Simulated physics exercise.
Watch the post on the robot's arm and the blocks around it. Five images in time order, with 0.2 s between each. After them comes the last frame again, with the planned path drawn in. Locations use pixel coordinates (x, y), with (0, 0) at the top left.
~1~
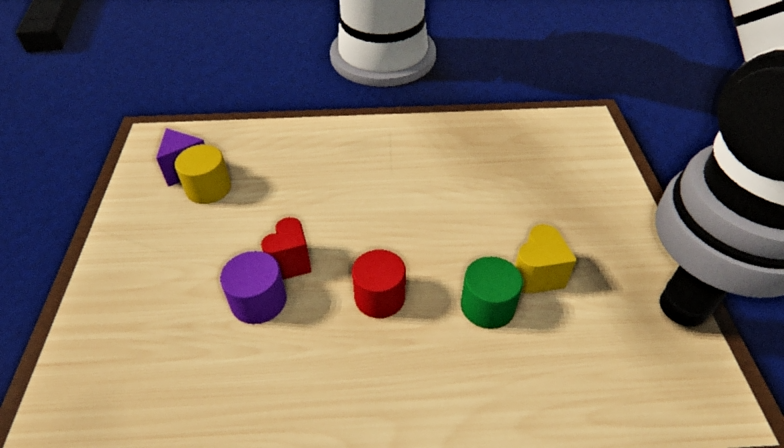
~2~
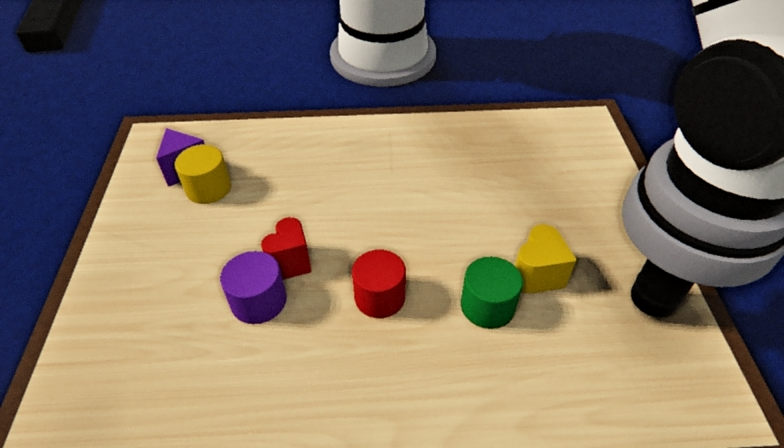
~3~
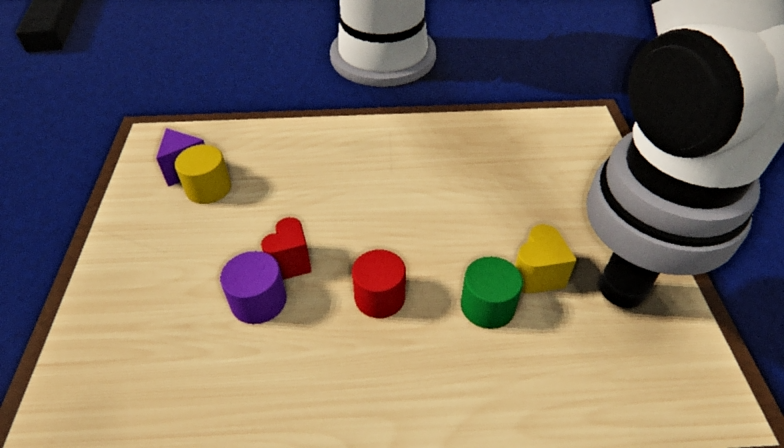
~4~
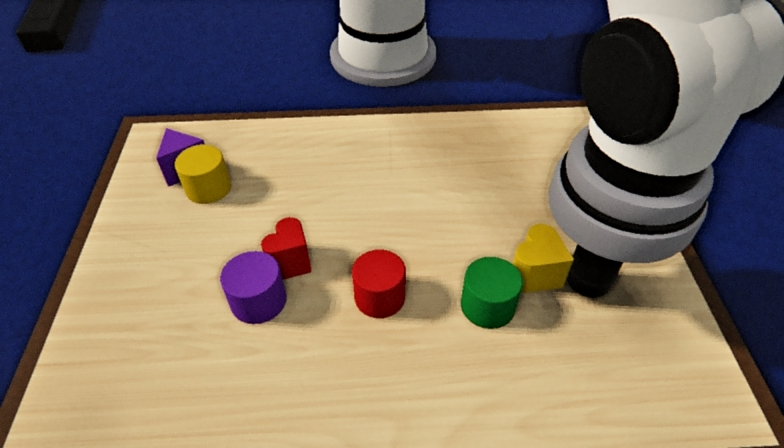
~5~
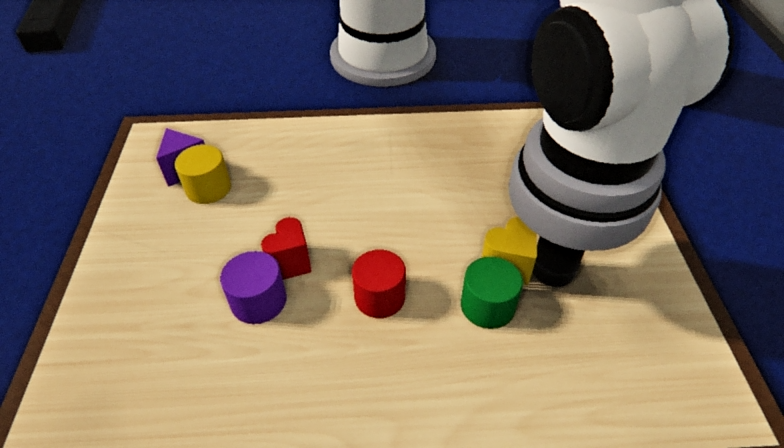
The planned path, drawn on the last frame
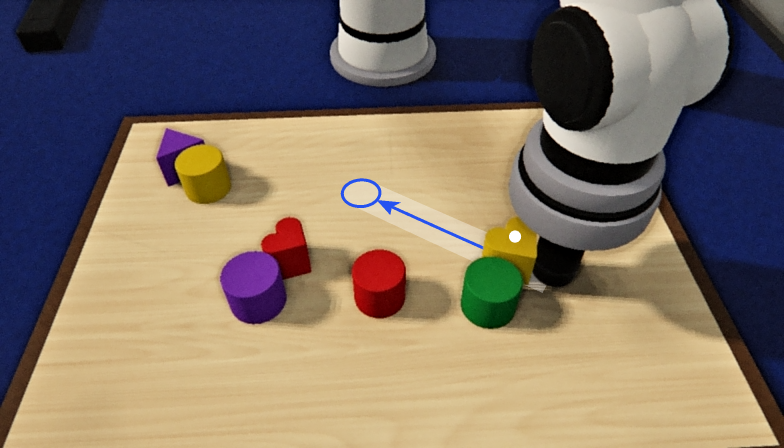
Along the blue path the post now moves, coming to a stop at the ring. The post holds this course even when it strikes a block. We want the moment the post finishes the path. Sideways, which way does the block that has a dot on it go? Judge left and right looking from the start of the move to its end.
Slides left.
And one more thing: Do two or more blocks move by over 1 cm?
My answer is no.
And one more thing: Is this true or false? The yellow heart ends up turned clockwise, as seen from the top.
False - the claim does not hold.
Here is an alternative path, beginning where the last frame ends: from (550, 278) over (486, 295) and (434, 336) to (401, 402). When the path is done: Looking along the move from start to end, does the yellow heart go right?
I'd say yes.
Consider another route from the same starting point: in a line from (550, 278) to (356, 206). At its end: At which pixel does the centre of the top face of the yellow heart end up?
Answer: (322, 163).
The drawn path runs from (550, 278) to (361, 193); the dot is on the yellow heart.
On the path given first. One third of the way, post (482, 240); yellow heart (444, 208).
Two thirds of the way, post (417, 211); yellow heart (378, 182).
At the end, post (361, 186); green disc not moved; yellow heart (320, 162), turned 20° anticlockwise.
